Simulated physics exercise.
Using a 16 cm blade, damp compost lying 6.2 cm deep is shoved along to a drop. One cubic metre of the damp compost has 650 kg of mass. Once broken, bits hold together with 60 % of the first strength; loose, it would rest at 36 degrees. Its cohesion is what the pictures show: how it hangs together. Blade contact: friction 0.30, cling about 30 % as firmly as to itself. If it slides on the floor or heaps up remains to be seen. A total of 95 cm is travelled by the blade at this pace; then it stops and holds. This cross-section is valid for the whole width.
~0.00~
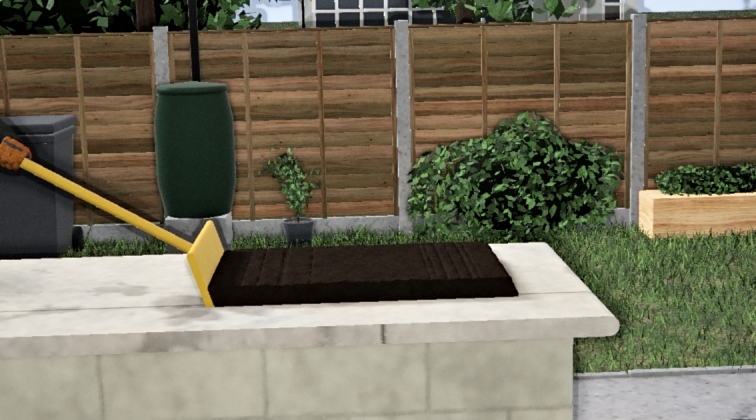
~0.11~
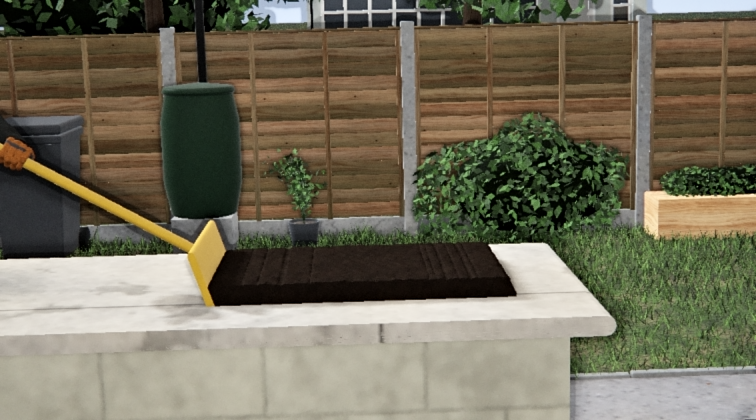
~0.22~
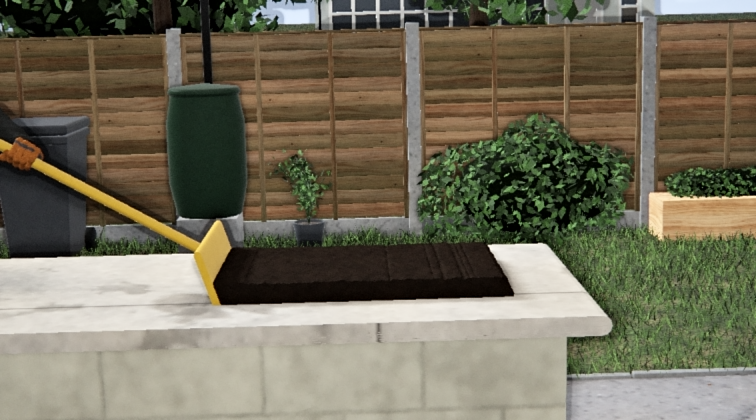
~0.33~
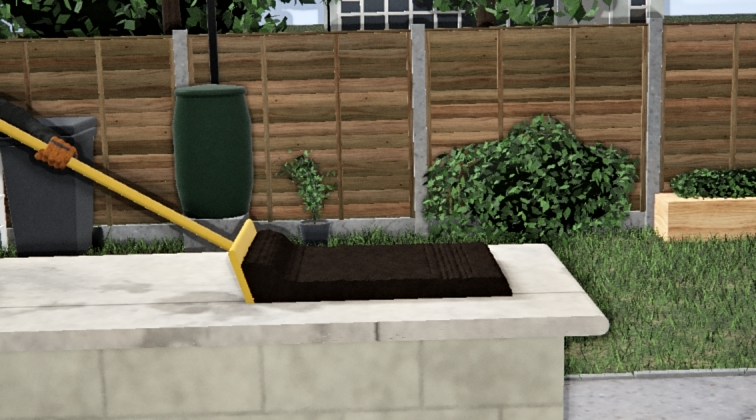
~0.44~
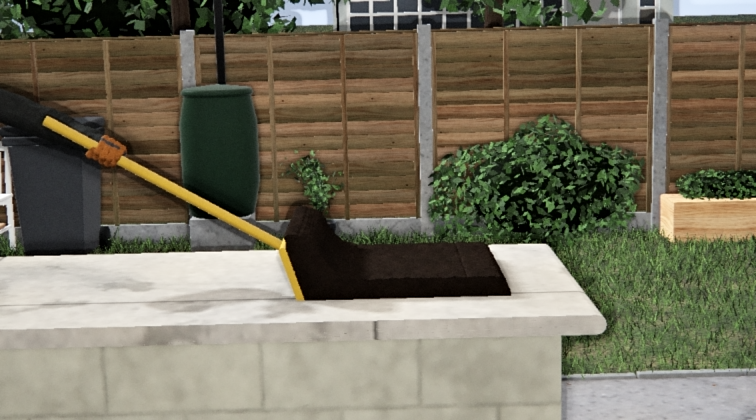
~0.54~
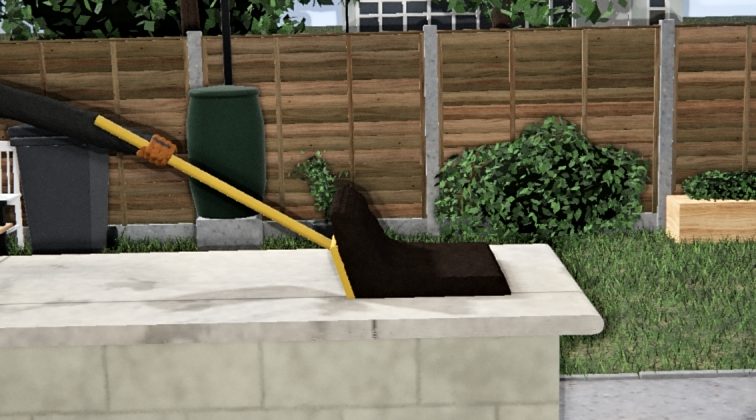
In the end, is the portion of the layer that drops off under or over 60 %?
The portion of the layer that drops off comes in greater than 60 per cent.
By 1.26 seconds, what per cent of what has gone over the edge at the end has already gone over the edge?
Roughly 50 per cent.
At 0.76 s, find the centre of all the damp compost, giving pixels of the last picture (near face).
Close to (482, 264) in the last picture.
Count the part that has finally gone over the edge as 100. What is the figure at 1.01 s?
Roughly 10 per cent.
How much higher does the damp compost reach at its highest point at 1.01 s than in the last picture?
Some 0 cm.
By 0.76 s, 0 % has gone over the edge and 3 % has spilled back over the blade.
By 1.01 s, 7 % has gone over the edge.
By 1.26 s, 38 % has gone over the edge.
By 1.51 s, 74 % has gone over the edge.
By 1.61 s, at the end, 74 % has gone over the edge.
